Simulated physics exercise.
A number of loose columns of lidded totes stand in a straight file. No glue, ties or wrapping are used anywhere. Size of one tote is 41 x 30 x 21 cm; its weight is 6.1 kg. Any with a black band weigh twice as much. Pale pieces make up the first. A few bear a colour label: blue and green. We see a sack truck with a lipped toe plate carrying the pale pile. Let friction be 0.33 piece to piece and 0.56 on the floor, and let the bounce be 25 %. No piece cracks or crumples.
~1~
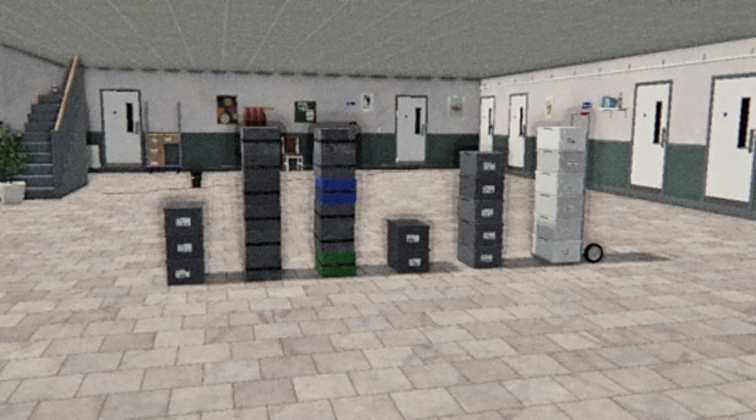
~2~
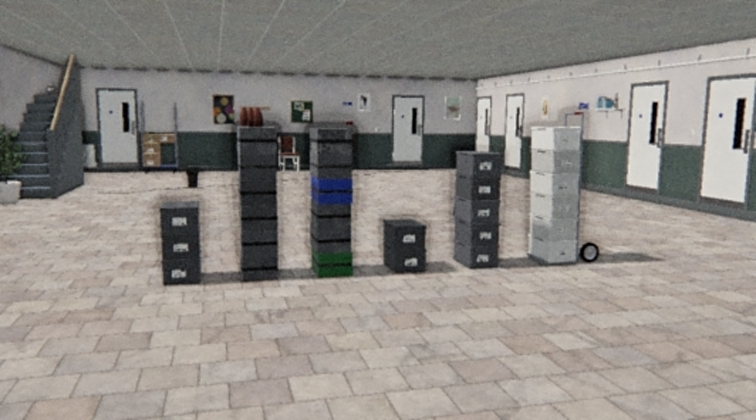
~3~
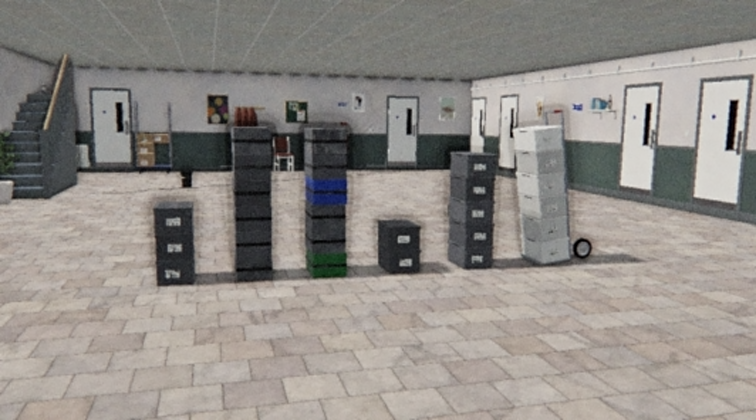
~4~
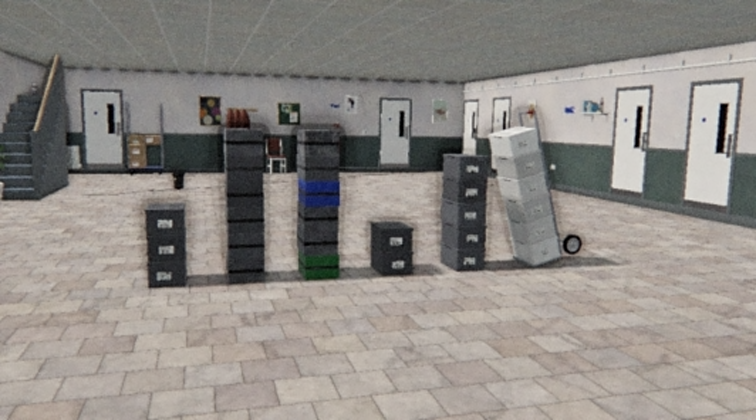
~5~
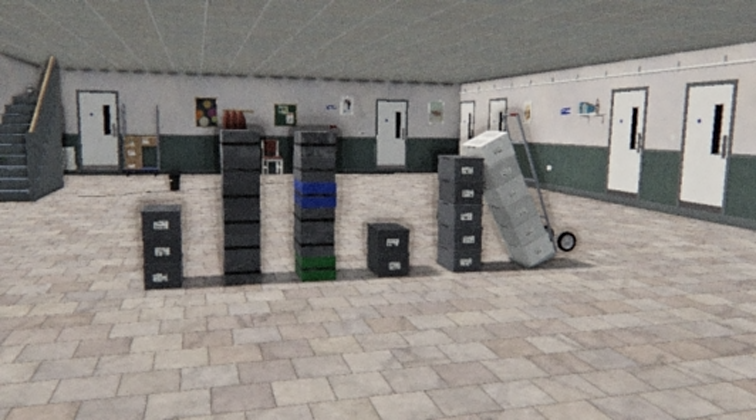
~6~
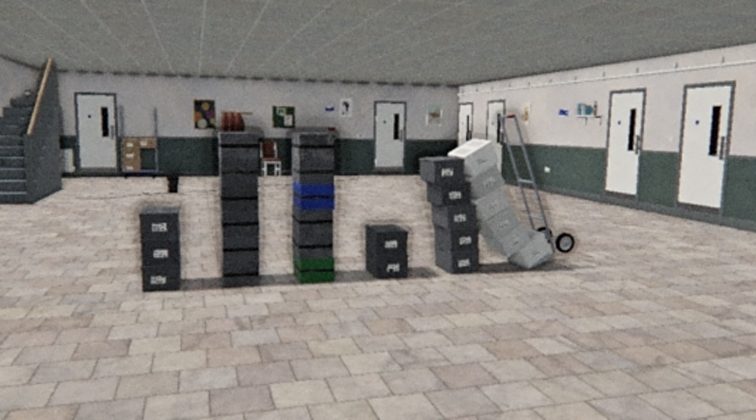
In a wide tiled hall with a staircase, a hand truck at the right end of a row of dark stacks tilted left with its pale stack, which leaned onto its dark neighbour and nudged it slightly.
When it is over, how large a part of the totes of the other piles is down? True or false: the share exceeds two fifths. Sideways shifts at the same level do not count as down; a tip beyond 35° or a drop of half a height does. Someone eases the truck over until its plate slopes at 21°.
False.
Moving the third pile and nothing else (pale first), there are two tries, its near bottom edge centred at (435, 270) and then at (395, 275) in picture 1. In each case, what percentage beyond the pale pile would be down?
30 and 20 %.
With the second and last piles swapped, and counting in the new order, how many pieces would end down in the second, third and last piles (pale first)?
Count of fallen pieces - second: 2; third: 0; last: 0.
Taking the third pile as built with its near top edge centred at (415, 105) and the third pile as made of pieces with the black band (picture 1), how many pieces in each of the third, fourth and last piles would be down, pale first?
Down by pile: Third 6, fourth 5, last 2.
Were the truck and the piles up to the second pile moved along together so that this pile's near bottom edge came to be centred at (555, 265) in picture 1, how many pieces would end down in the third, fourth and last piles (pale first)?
After that shift, the third pile would have 1 down, the fourth 0 and the last 0.
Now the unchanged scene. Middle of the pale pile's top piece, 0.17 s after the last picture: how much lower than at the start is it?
20 cm.
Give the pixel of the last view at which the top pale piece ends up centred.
It ends up centred around (421, 209) in the last view.
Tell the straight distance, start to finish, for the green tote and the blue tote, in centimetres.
Net displacement (cm): Green = 0; blue = 0.
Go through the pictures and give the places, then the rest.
In the first picture (we follow the side turned to the camera; the camera pans a little), truck frame (587, 144) 0° forward; blue tote (339, 192); green tote (339, 265); no other piece has moved.
Truck frame (581, 143) 1° forward; blue tote (336, 192), in the second picture.
Truck frame (564, 141) 7° forward, top of the pale pile leaning 7°; blue tote (330, 192); no other piece has moved, in the third picture.
Truck frame (540, 142) 15° forward, top of the pale pile leaning 15°; blue tote (323, 194); no other piece has moved, in the fourth picture.
Truck frame (526, 143) 21° forward, top of the pale pile leaning 27°; blue tote (319, 195); no other piece has moved, in the fifth picture.
Truck frame (523, 145) 21° forward, top of the pale pile leaning 30°; blue tote (318, 197); green tote (318, 271); steepest lean 3°, the tote at (462, 217); 5 stirred so far, in the sixth picture.
Then, 0.17 s on from the sixth picture, 6 of the pale pile down; none of the 22 other totes down, 5 disturbed.
Then, 0.63 s on from the sixth picture, 6 of the pale pile down; 5 of the 22 other totes down.
Finally, 6 of the pale pile down; 5 of the 22 other totes down; blue tote displaced 27 mm; green tote unmoved. That is 23 per cent. Seen by the last camera, middles, blue tote near (310, 195), green tote near (313, 266).
